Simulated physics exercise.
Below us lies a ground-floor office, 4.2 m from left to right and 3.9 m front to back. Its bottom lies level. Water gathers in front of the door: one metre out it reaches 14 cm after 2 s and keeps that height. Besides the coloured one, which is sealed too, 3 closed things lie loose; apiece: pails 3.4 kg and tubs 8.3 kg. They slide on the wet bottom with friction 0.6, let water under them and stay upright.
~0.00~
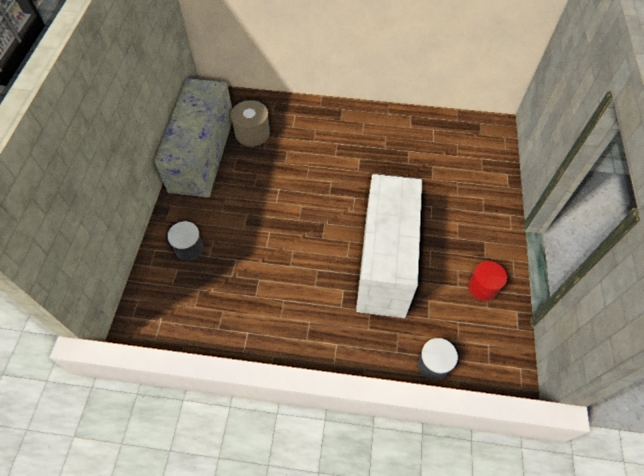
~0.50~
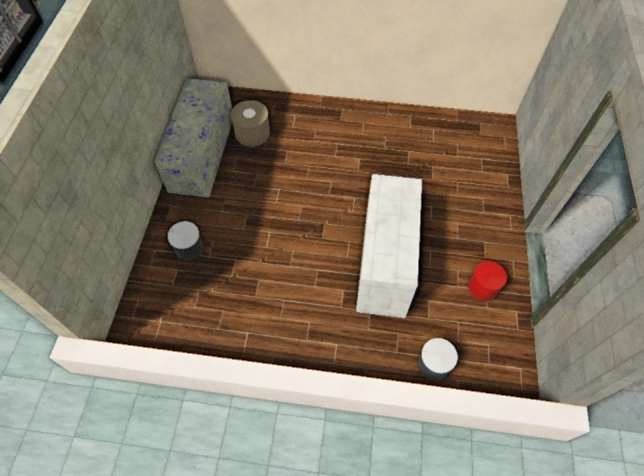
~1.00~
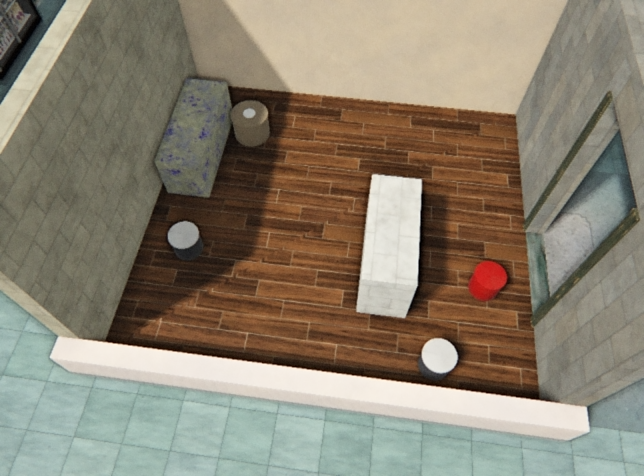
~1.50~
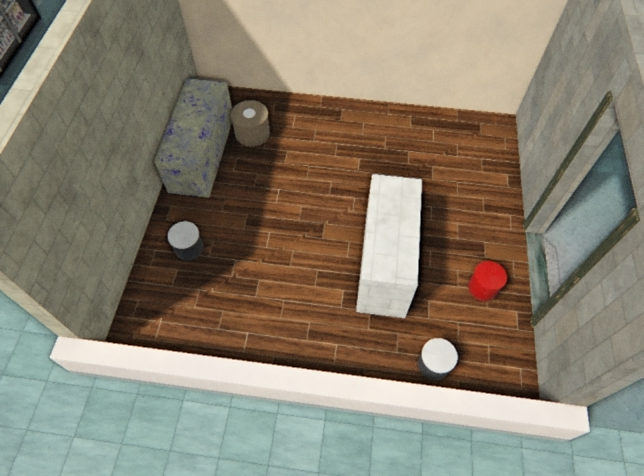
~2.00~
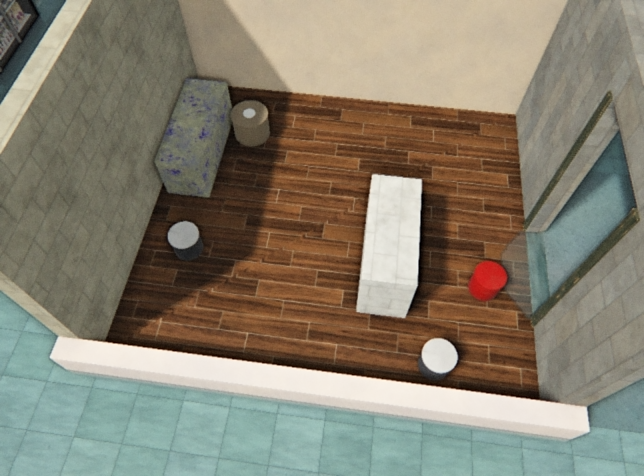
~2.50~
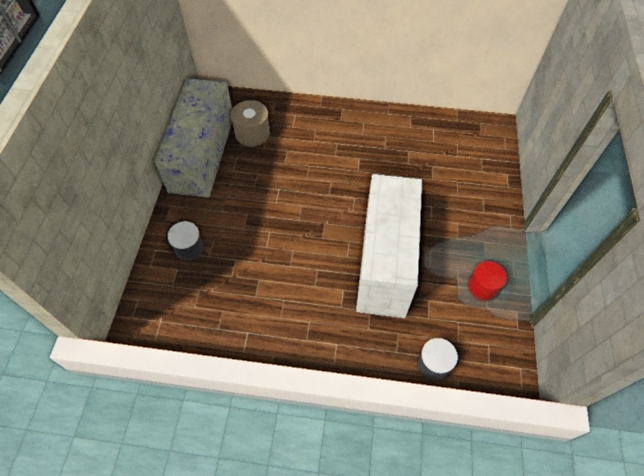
Water spreads over the pale tiles outside a small wood-floored room, turning them blue-green, and a rounded swell shows beyond the opening on the right. A thin, clear sheet then slips in through that opening and spreads around the red pail, while everything inside stays in place.
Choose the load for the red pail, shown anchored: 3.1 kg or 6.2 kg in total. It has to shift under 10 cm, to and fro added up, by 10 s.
Verdict: Neither load is enough.
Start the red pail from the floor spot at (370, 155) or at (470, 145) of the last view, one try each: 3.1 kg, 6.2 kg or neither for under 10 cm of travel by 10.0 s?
In turn: It takes the larger; the smaller is enough.
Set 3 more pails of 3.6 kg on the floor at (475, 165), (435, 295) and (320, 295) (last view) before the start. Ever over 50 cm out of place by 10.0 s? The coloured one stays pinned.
In turn: Short of it, under, under.
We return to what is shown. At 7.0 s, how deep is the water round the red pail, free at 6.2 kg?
Roughly 6 cm.
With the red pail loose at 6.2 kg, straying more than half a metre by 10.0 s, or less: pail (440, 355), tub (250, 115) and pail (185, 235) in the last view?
In that order: More, under, less.
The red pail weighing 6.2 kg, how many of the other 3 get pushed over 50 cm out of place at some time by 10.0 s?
That makes 1.
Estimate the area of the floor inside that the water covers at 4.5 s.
Some 6.5 m2.
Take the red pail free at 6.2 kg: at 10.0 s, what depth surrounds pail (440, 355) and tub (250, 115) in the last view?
Roughly 3 and 5 cm.
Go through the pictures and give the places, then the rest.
In the first picture, the red pail at (491, 275), on the bottom; water covers 0.0 m2; 0 of 4 have shifted.
In the second picture, the red pail at (491, 275), on the bottom; 0.0 m2 under water; 0 of 4 have shifted.
In the third picture, the red pail at (491, 275), on the bottom; water covers 0.0 m2; 0 of 4 have shifted.
In the fourth picture, the red pail at (491, 275) rests on the ground; water covers 0.0 m2; 0 of 4 have shifted.
In the fifth picture, the red pail at (491, 275) rests on the ground; 0.2 m2 under water; 0 of 4 have shifted.
In the sixth picture, the red pail at (491, 275) rests on the ground; water covers 0.7 m2; 0 of 4 have shifted.
After 3.5 s the red pail would be 78 cm from its start with 3.1 kg and 49 cm from its start with 6.2 kg; 5 cm of water round it then.
After 4.5 s the red pail would be 147 cm from its start with 3.1 kg and 86 cm from its start with 6.2 kg; 7 cm of water round it then.
After 7.0 s the red pail would be 217 cm from its start with 3.1 kg and 109 cm from its start with 6.2 kg; 6 cm of water round it then.
After 10.0 s the red pail would be 223 cm from its start with 3.1 kg and 123 cm from its start with 6.2 kg; 7 cm of water round it then.
